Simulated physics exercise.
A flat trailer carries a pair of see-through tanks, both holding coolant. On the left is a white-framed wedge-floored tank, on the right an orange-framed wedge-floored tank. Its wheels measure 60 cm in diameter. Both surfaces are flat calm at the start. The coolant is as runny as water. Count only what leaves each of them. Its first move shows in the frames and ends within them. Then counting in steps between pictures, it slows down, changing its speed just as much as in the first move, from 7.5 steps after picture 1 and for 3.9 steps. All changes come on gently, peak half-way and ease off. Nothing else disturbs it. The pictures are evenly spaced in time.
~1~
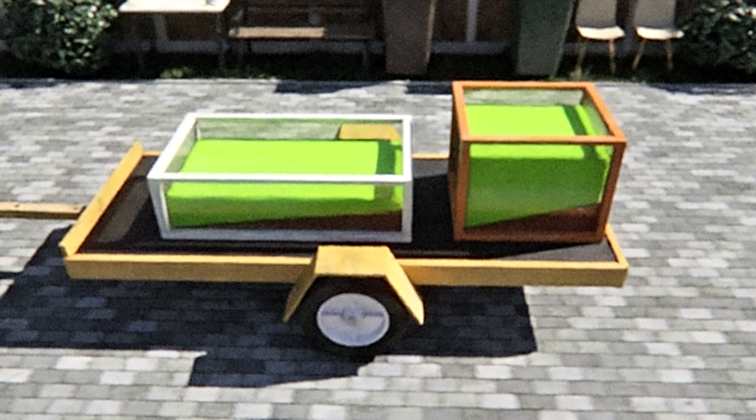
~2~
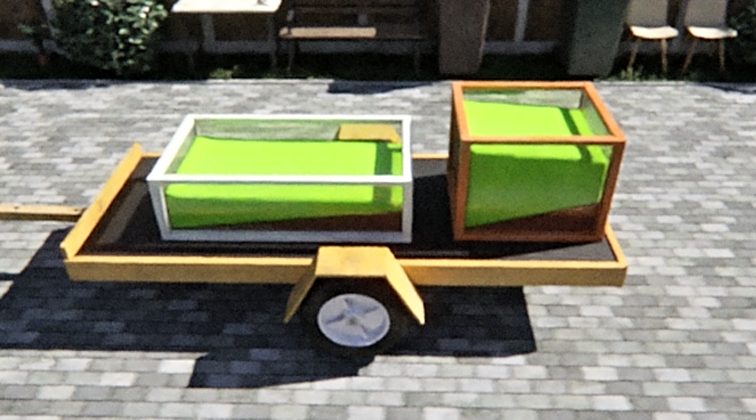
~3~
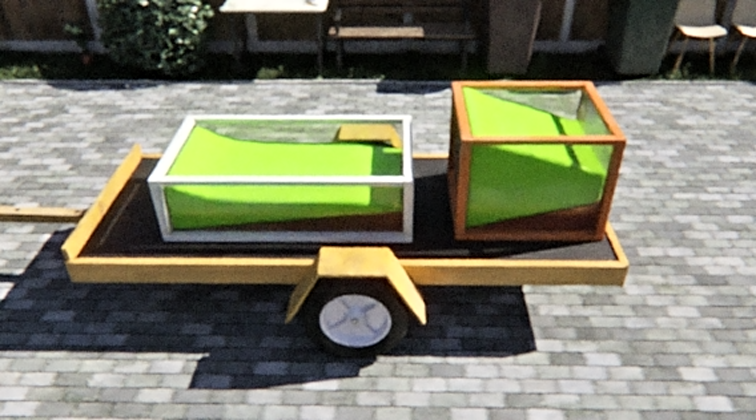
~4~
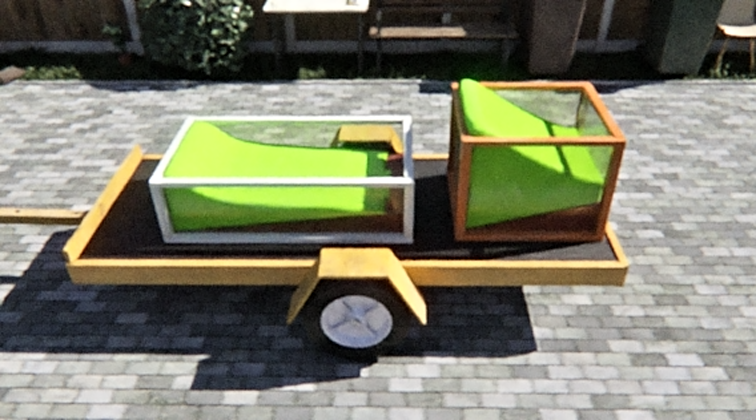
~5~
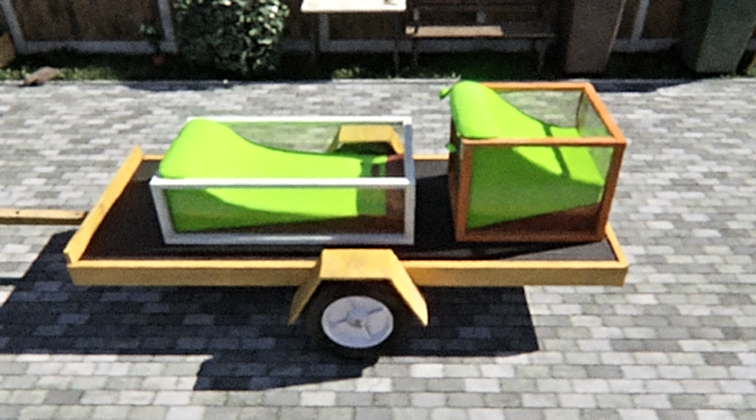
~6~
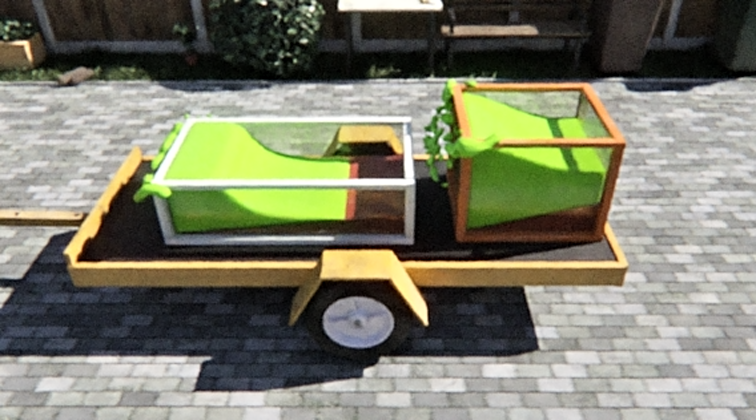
A flat yellow trailer rolled left past a fence and bushes, slowing as it went, while the bright green liquid in its two clear tanks surged left, climbed and slopped over their left edges.
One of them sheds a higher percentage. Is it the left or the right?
The right tank loses the larger share.
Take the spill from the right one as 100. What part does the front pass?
Some 100 per cent of it.
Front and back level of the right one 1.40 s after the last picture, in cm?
About 32 cm in front and 64 cm behind.
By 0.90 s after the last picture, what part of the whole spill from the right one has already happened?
About 20 per cent.
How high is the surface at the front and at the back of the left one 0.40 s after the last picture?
About 28 cm in front and 14 cm behind.
Then, 0.40 s after the last picture, the left one has lost 2 per cent, over the front (front 28 cm, back 13 cm); the right one has lost 2 per cent, over the front (front 37 cm, back 68 cm).
Then, 0.90 s after the last picture, the left one has lost 2 per cent, over the front, a little elsewhere (front 36 cm, back 27 cm); the right one has lost 3 per cent, over the front (front 73 cm, back 29 cm).
Then, 1.40 s after the last picture, the left one has lost 2 per cent, over the front, a little elsewhere (front 20 cm, back 19 cm); the right one has lost 13 per cent, over the front (front 33 cm, back 65 cm).
Then, 3.89 s after the last picture, the left one has lost 2 per cent, over the front, a little elsewhere; the right one has lost 14 per cent, over the front.
